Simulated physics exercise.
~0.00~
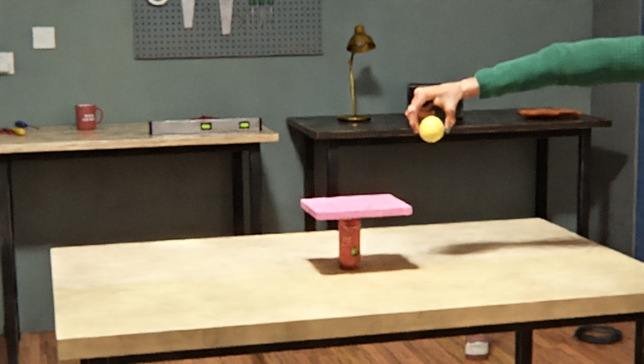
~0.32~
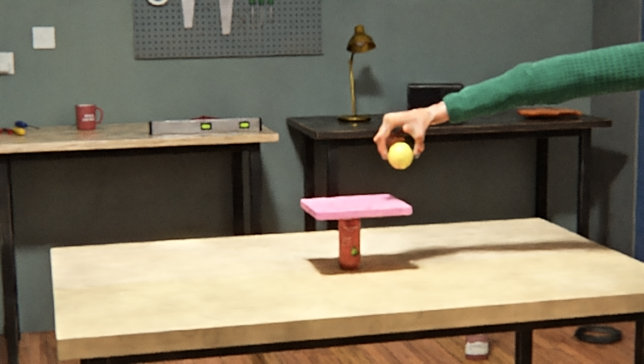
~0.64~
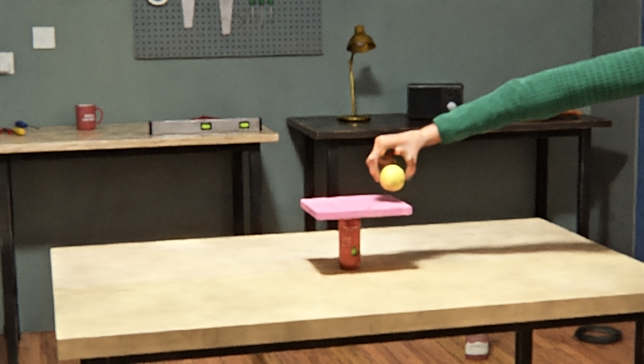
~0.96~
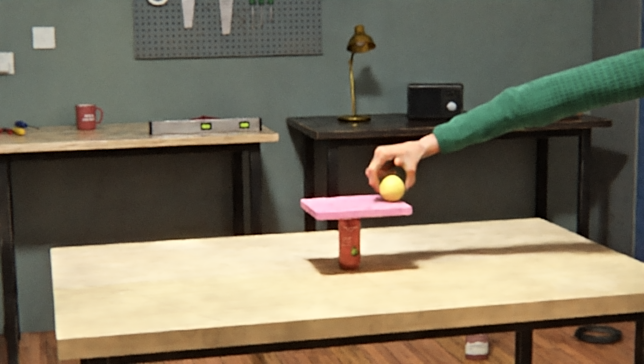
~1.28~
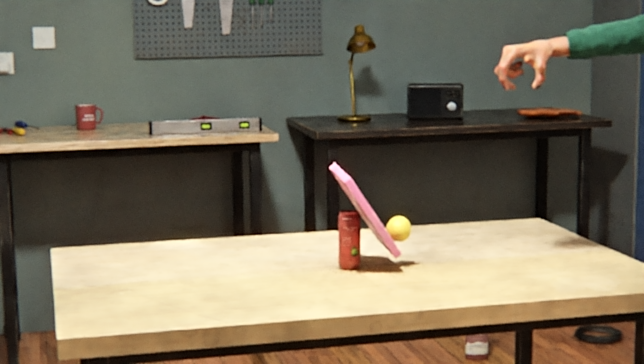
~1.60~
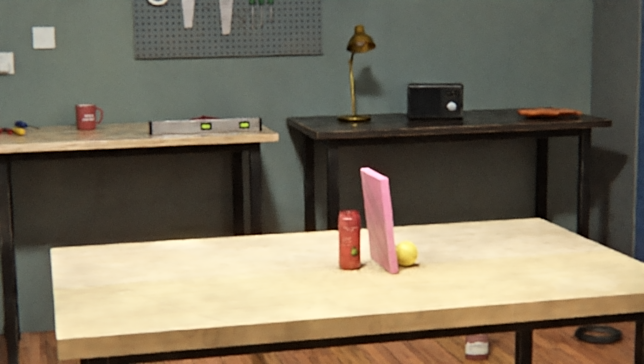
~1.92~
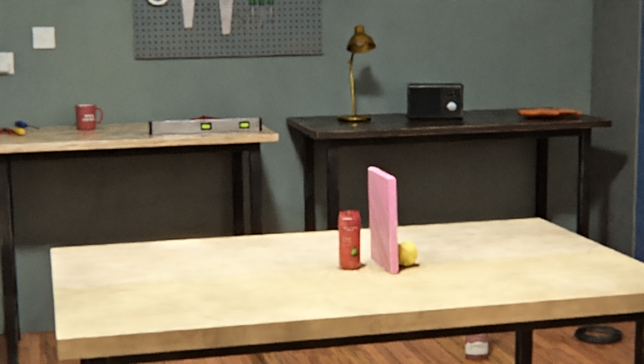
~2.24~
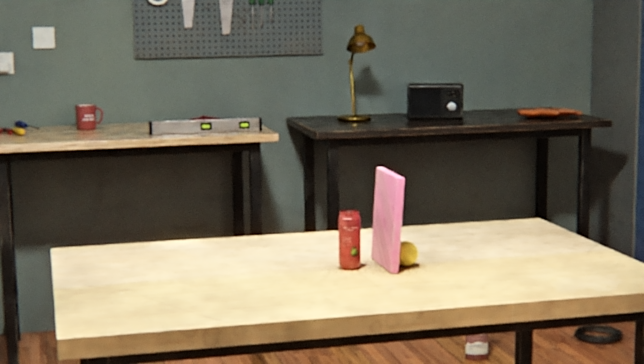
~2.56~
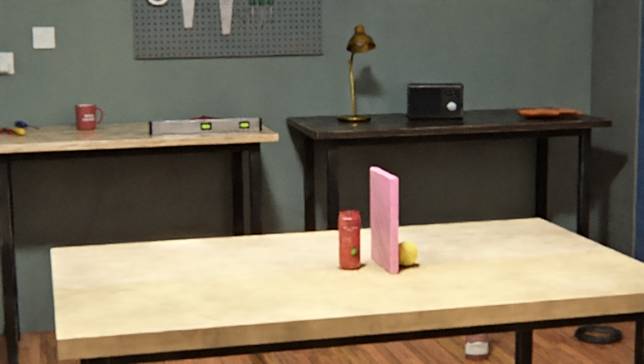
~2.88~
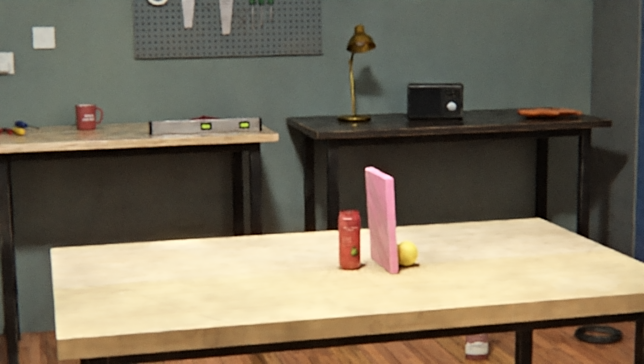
A pink slab balanced on a red can tipped over after a hand set a yellow ball near its right edge and let go. Both dropped to the table, the slab ending upright on its edge beside the ball while the can stayed standing.
